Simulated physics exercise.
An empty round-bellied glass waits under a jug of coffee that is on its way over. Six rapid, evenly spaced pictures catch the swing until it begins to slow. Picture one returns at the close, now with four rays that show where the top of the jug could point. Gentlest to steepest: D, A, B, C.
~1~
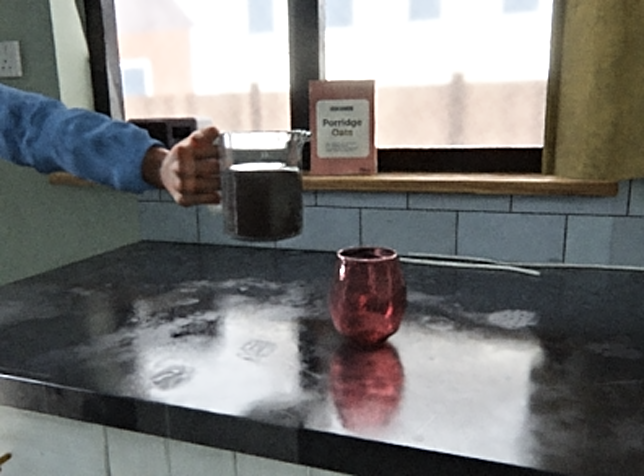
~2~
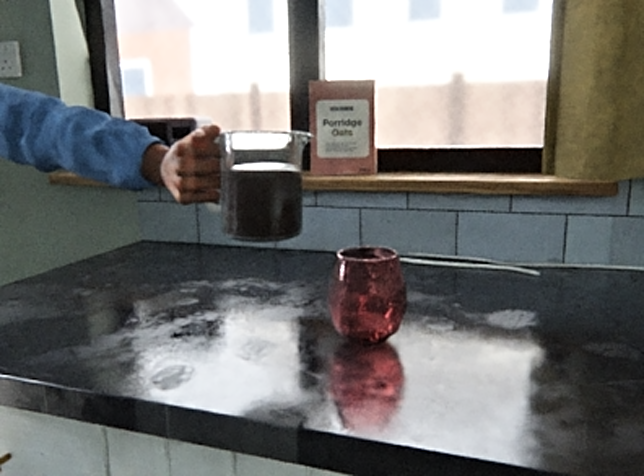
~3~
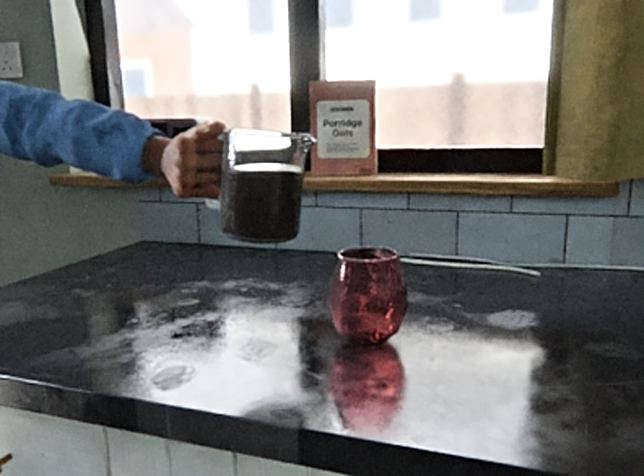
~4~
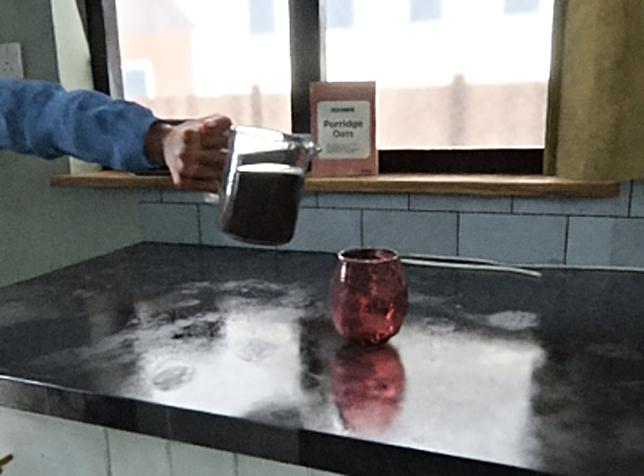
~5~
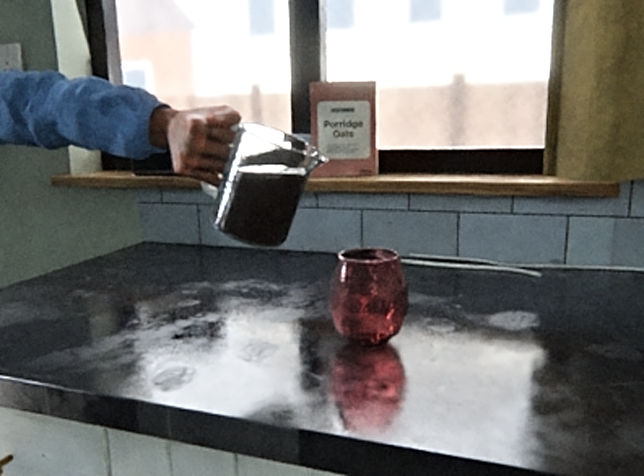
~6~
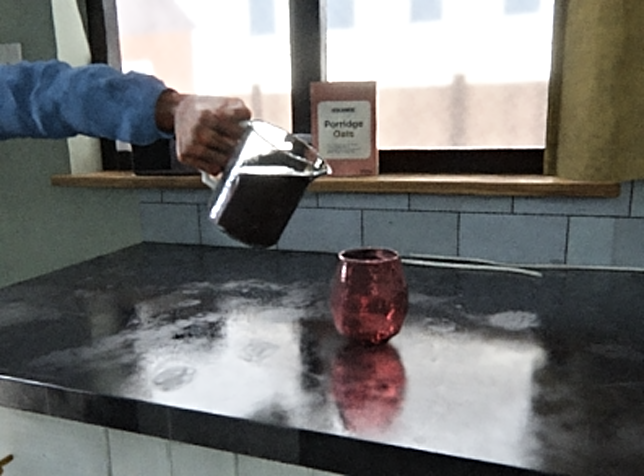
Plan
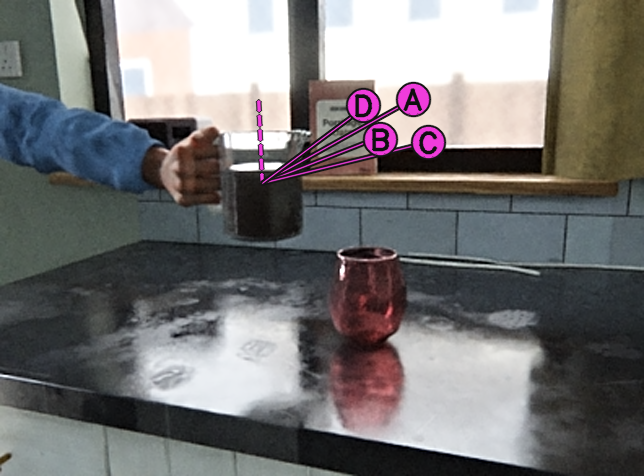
The clip opens on a hand in a blue sleeve holding a clear jug of dark coffee upright, above and left of an empty red round-bellied glass on a dark, glossy counter. The hand then steadily tilts the jug rightward, its spout moving slightly down and right, while nothing leaves it.
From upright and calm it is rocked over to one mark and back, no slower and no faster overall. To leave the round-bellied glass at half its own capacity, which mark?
Take B.
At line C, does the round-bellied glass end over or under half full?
Over.
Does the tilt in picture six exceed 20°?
Yes.
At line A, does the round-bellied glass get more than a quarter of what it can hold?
Yes, it does.
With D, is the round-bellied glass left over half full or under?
Under.
In magenta, A at (398, 107); B at (363, 143); C at (412, 146); D at (350, 117).
With A, the round-bellied glass ends with about 35 % of what it can hold.
With B, the round-bellied glass ends with about 51 % of what it can hold.
With C, the round-bellied glass ends with about 66 % of what it can hold.
With D, the round-bellied glass ends with about 21 % of what it can hold.
